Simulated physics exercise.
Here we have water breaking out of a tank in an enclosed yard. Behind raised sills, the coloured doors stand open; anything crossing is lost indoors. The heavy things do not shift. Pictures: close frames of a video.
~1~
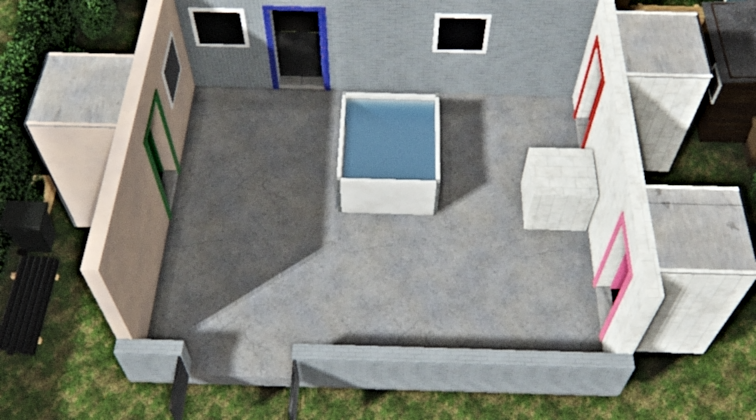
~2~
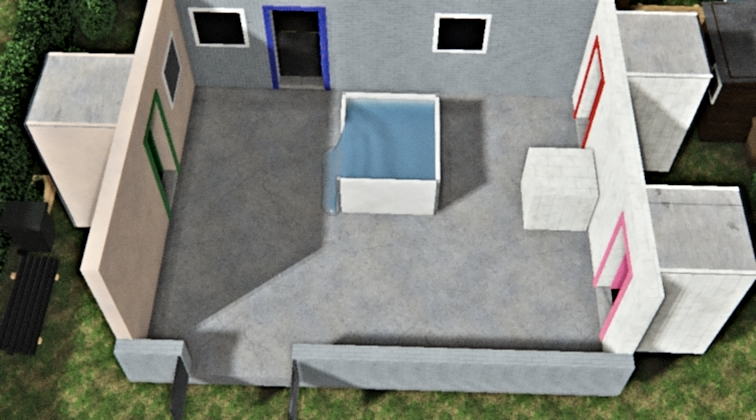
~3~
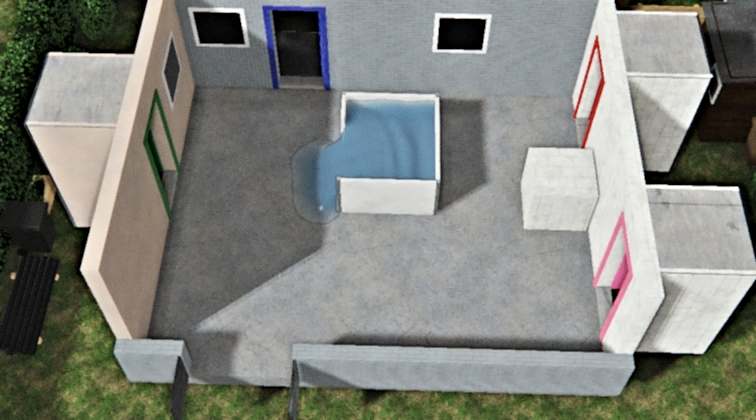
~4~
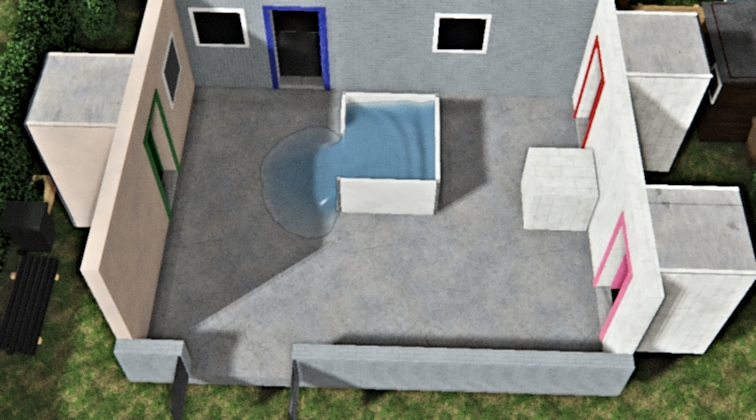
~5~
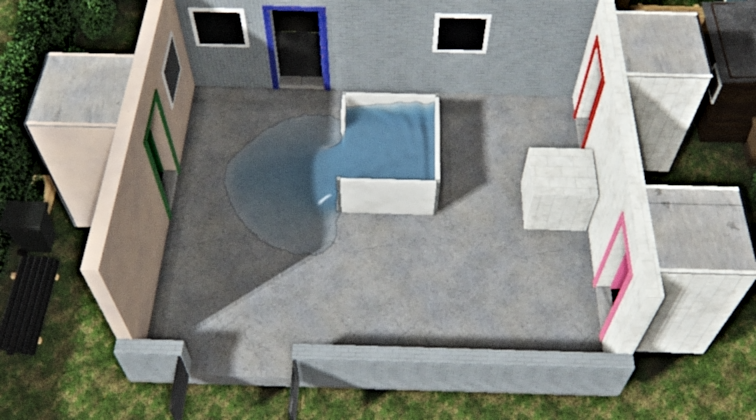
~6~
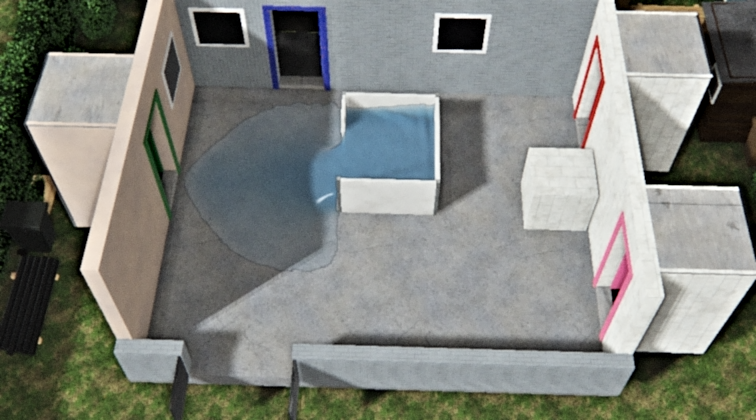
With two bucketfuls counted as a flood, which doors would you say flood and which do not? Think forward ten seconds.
I would say the blue door does not; the red door does not; the green door floods; the pink door does not.
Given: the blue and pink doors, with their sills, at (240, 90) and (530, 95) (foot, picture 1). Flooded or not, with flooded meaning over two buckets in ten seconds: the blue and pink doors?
My reading: The blue one takes more; the pink one is under.
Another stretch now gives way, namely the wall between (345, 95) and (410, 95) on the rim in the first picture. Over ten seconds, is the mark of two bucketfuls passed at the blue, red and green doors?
The blue one exceeds the limit; the red one exceeds the limit; the green one falls short.
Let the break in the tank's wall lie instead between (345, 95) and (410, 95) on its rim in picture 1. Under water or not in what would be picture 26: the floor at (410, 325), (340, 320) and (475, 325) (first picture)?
In the order you gave them, I get still bare, still bare, still bare.
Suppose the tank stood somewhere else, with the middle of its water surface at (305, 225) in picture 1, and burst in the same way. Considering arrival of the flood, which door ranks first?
Answer: The green door.
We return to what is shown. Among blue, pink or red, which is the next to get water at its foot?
If you ask me, it's the blue door.
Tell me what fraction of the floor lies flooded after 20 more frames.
Around 45 percent of it.
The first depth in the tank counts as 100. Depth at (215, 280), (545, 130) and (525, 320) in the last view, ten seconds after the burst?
The depths come to near 8, 8 and 4 per cent respectively.
A moment on, water covers 30 % of the floor; the blue door wet at the sill, nothing in, the red door not reached, the green door far over two buckets in, the pink door not reached.
Next, water covers 35 % of the floor; the blue door wet at the sill, nothing in, the red door not reached, the green door far over two buckets in, the pink door not reached.
Then, water covers 45 % of the floor; the blue door wet at the sill, nothing in, the red door not reached, the green door far over two buckets in, the pink door not reached.
Later, water covers 70 % of the floor; the blue door wet at the sill, nothing in, the red door wet at the sill, nothing in, the green door far over two buckets in, the pink door not reached.
In the end, water covers 90 % of the floor; the blue door wet at the sill, nothing in, the red door under two buckets in, the green door far over two buckets in, the pink door under two buckets in.
